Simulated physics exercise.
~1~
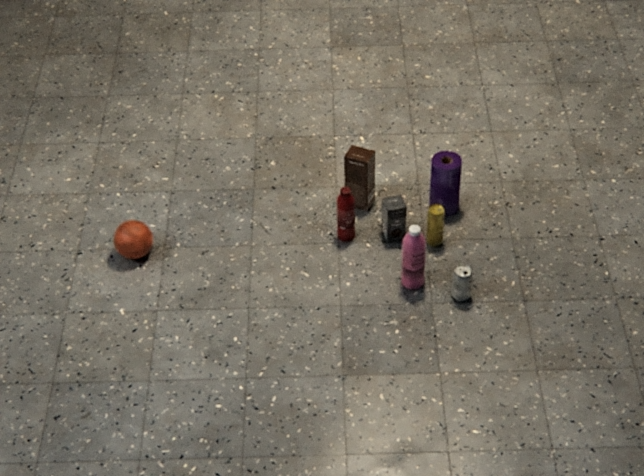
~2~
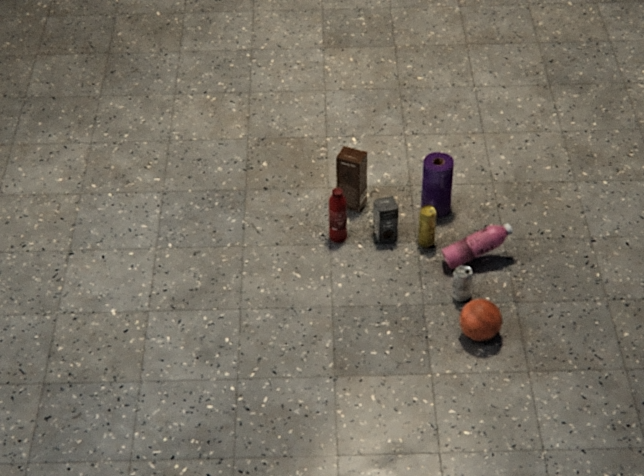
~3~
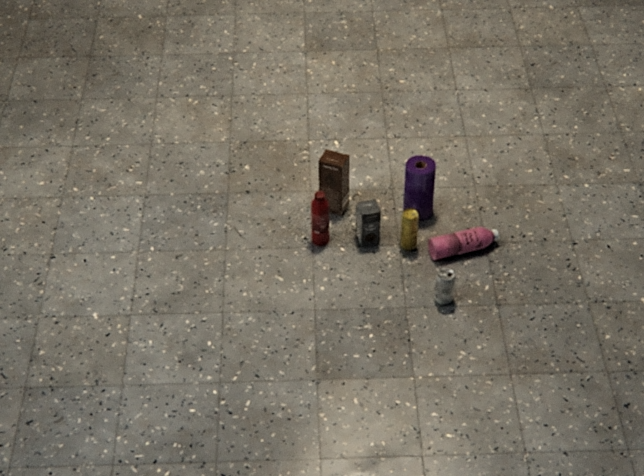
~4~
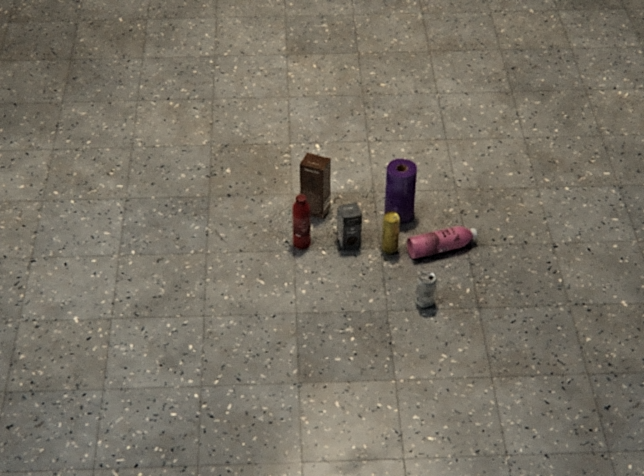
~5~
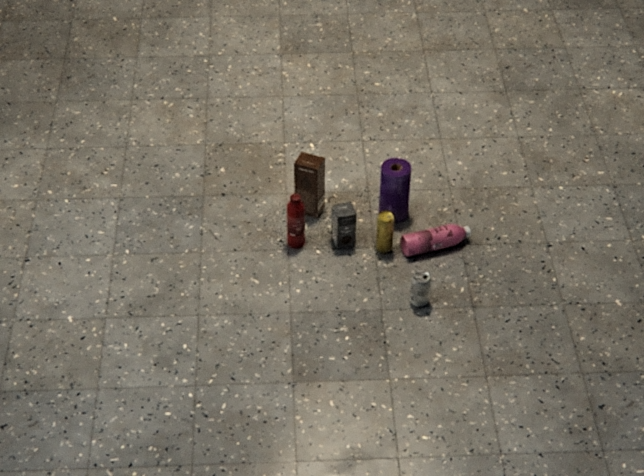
The footage shows an orange ball rolling from the left across a speckled tile floor toward seven standing items, knocking over the pink bottle and passing out of view. The pink bottle ends lying on its side, while the purple roll, cartons, cans and red bottle remain upright.
